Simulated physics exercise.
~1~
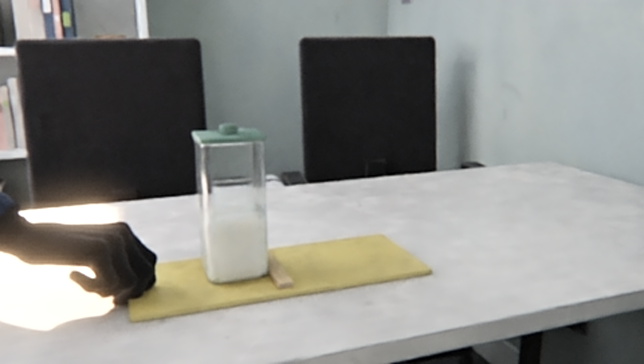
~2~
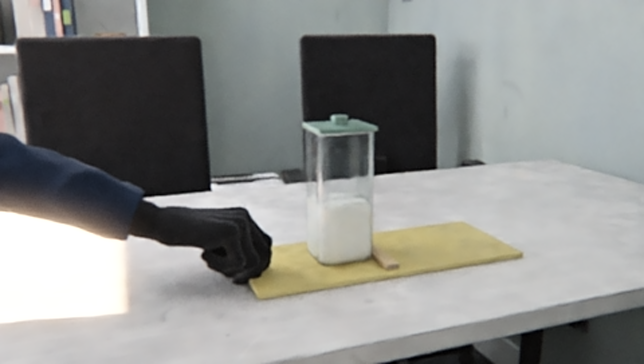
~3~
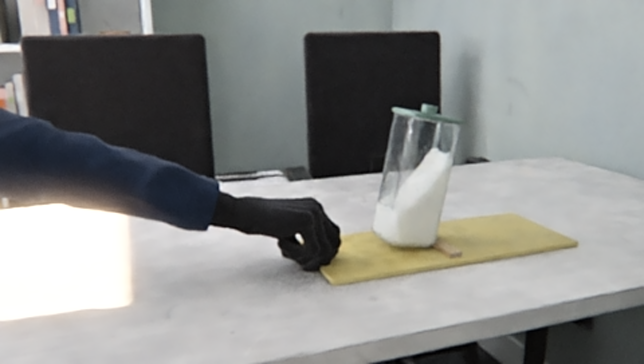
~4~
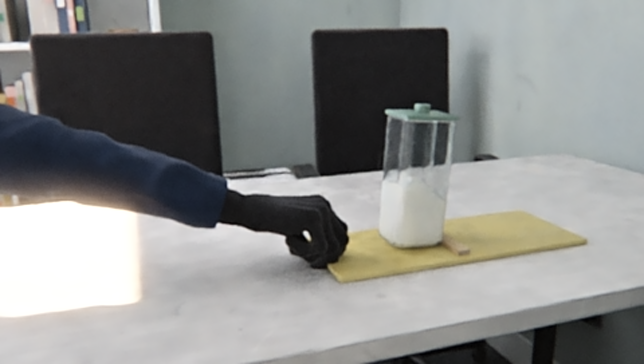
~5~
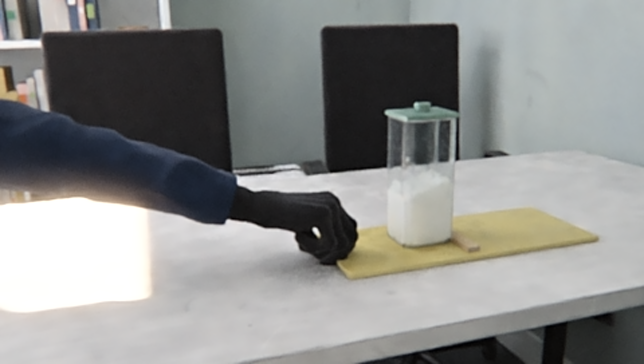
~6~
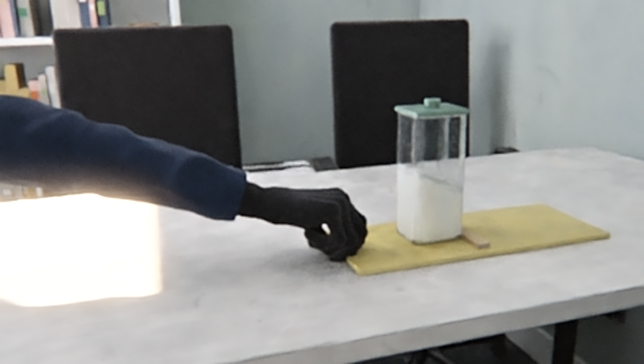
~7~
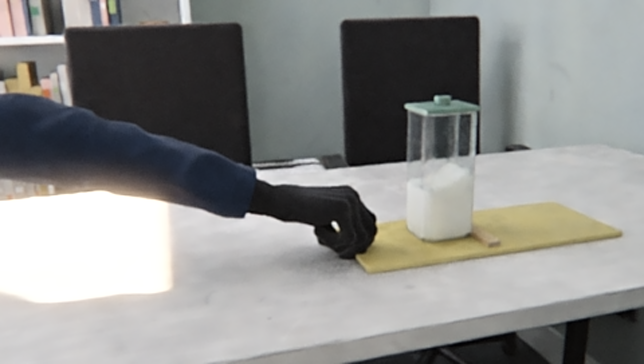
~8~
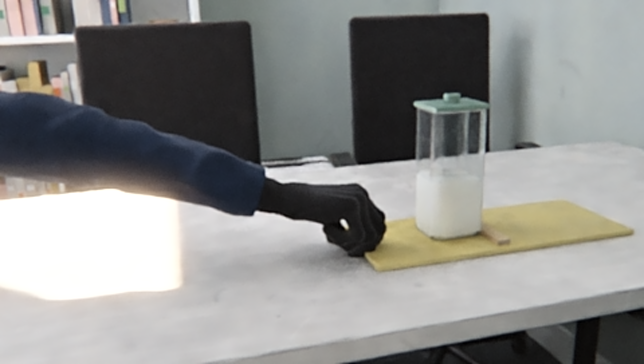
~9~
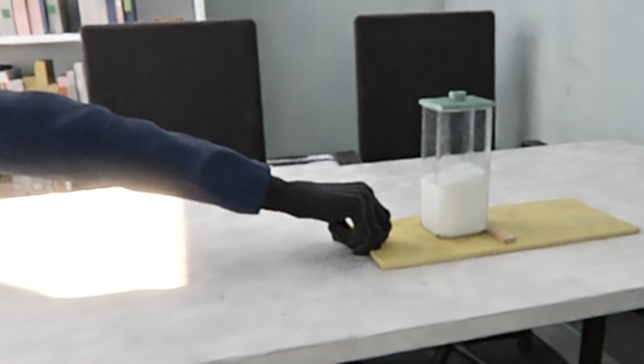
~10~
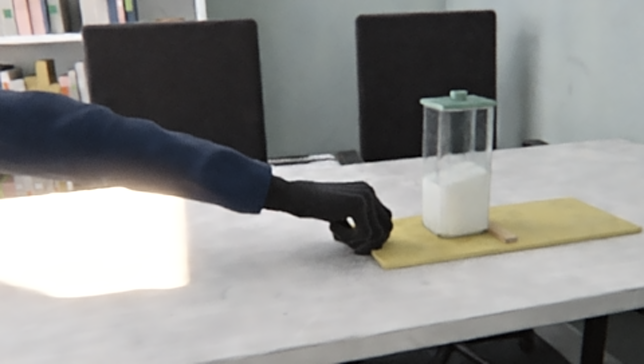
On a pale table, a gloved hand sliding a yellow board right, its capped clear container of white liquid tipping, then settling upright.
